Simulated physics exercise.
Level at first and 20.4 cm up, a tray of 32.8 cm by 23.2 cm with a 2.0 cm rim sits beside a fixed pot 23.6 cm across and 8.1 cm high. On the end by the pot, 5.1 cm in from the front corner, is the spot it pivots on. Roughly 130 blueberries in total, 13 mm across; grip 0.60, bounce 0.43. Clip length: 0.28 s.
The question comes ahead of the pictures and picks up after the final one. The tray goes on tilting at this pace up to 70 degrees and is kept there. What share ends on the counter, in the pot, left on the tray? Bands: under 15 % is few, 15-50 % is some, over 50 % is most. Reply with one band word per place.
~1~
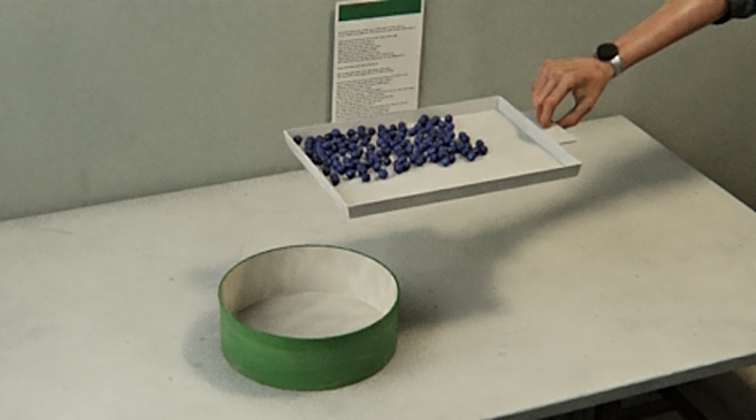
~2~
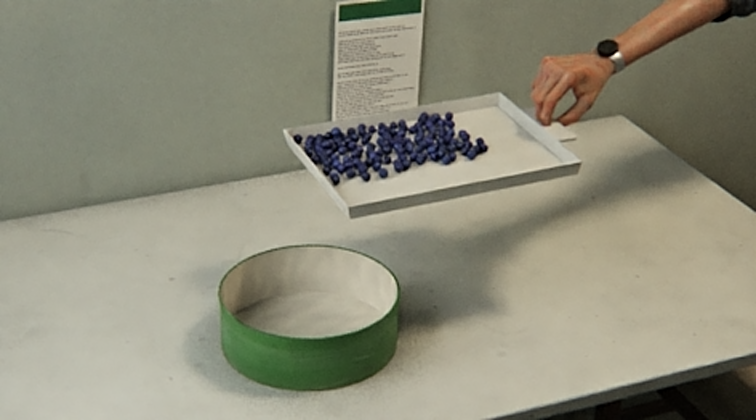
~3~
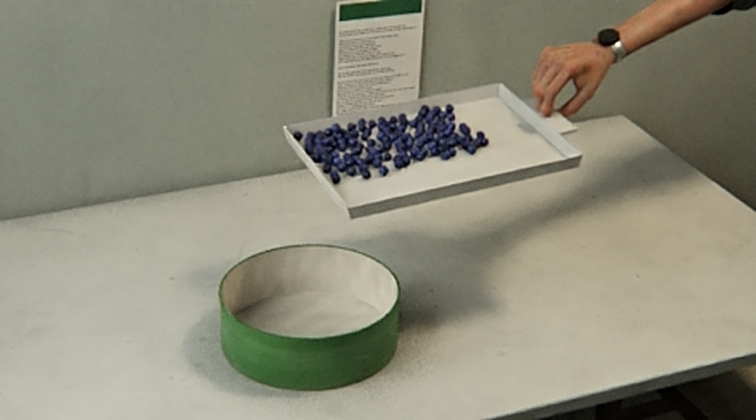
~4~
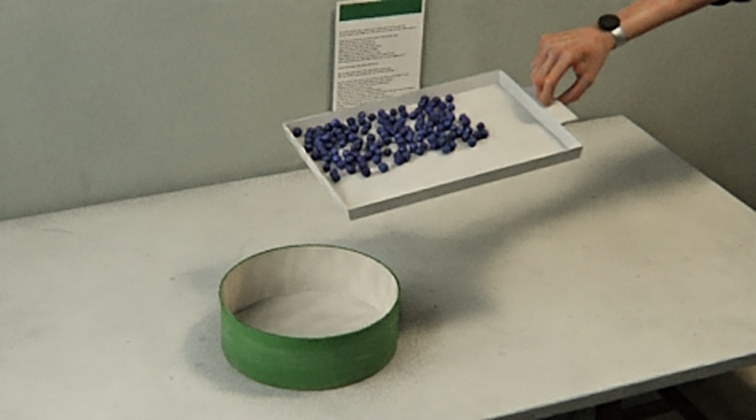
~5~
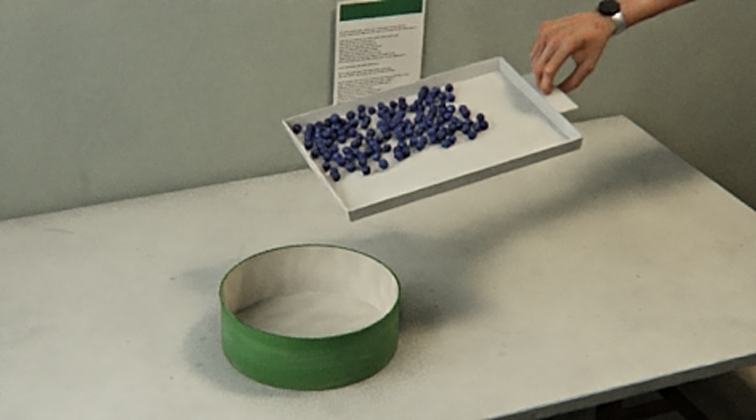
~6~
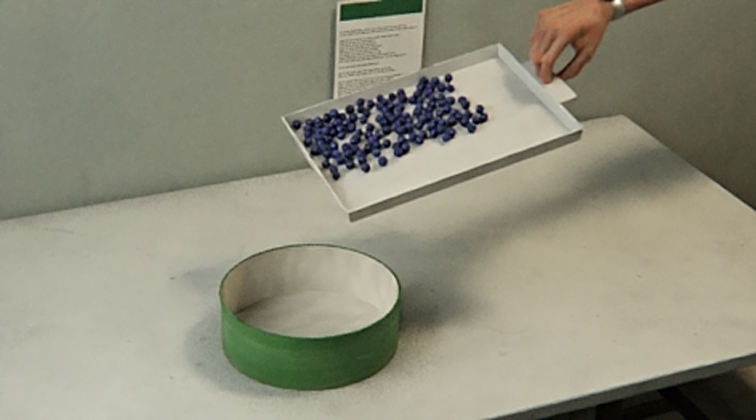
Counter few, pot few, tray most.
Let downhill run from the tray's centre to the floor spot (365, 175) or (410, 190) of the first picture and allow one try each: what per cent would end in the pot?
The share comes to about 0 in a hundred, then about 15 in a hundred.
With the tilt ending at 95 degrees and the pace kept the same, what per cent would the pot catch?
Roughly 100 percent.
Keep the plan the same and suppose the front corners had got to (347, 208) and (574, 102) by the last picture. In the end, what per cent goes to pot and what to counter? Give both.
Pot 5, counter 0.
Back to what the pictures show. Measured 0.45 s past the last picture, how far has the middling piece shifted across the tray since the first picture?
Displacement on the tray: Roughly 10 cm.
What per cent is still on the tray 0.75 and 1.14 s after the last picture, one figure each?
About 95, 95.
Then, 0.45 s after the last picture, tilt 41 degrees; the tray holds 100 %, the pot 0 %.
Then, 0.75 s after the last picture, tilt 59 degrees; the tray holds 95 %, the pot 0 %.
Then, 1.14 s after the last picture, tilt 70 degrees; the tray holds 95 %, the pot 5 %.
In the end, counter 0 %, pot 10 %, tray 90 %.
